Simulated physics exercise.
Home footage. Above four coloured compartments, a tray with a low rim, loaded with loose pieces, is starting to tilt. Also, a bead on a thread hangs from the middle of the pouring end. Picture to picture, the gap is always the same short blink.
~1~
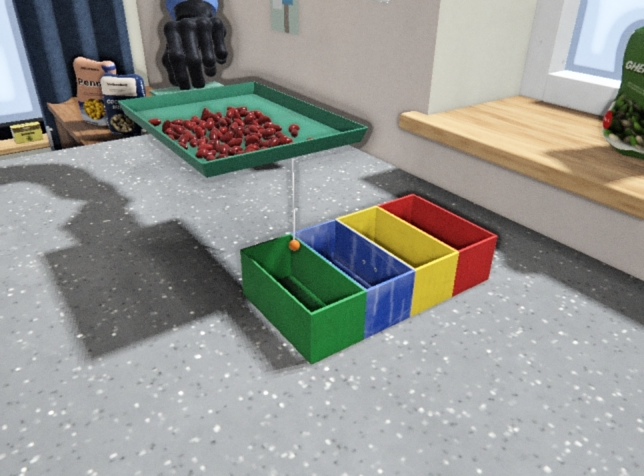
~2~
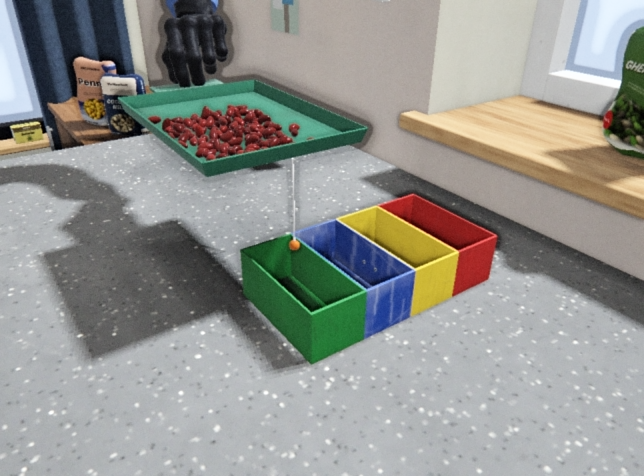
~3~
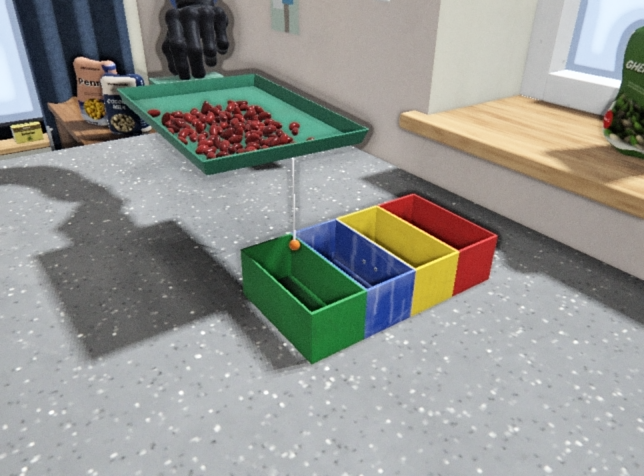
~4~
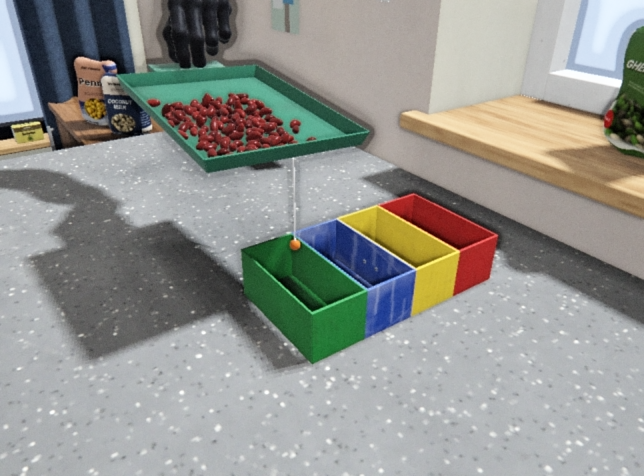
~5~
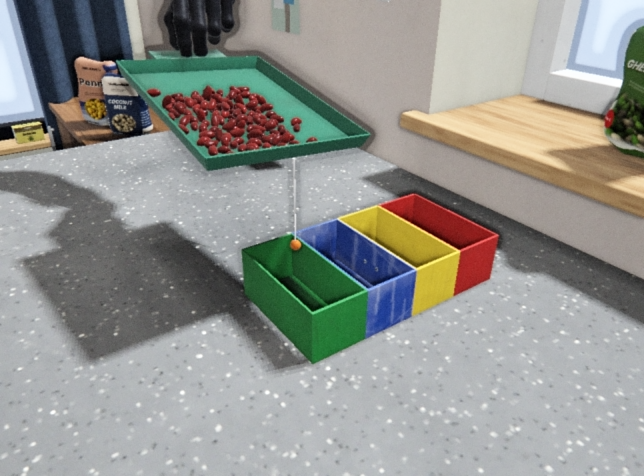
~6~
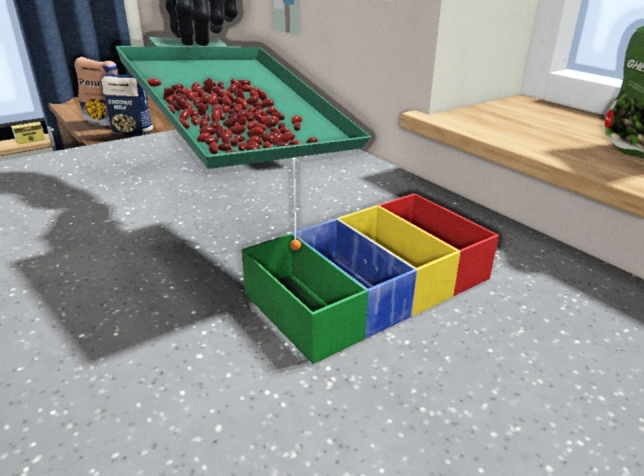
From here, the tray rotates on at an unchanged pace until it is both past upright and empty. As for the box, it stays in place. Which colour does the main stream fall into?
The blue cell.
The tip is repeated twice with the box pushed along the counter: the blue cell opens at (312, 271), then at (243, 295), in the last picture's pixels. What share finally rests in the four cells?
First 100 %, then 70 %.
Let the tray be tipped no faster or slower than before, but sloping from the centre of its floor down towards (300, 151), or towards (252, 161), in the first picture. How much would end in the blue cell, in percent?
Roughly 30 per cent, and 0 per cent.
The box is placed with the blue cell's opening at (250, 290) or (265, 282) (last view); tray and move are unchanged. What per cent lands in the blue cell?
I'd say about 0 percent, followed by about 10 percent.
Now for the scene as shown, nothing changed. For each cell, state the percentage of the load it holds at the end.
The green cell holds about 20 %, the blue cell about 60 %, the yellow cell about 20 % and the red cell about 0 %.
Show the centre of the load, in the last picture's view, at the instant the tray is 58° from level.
At about (292, 115).
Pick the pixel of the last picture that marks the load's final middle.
Last view, resting centre - approx. (358, 296).
Just after the last frame, tray tipped steeply; almost all on the tray; just a few falling or outside the box.
A moment on, tray tipped right over; roughly a third on the tray; roughly a quarter in the blue cell; about a tenth in the yellow cell; about a tenth in the green cell; roughly a quarter falling or outside the box.
Further on, tray tipped past a quarter turn; roughly two thirds in the blue cell; roughly a quarter in the green cell; about a tenth in the yellow cell; just a few in the red cell.
When it is over, tray tipped past a quarter turn; roughly two thirds in the blue cell; roughly a quarter in the green cell; about a tenth in the yellow cell; just a few in the red cell.
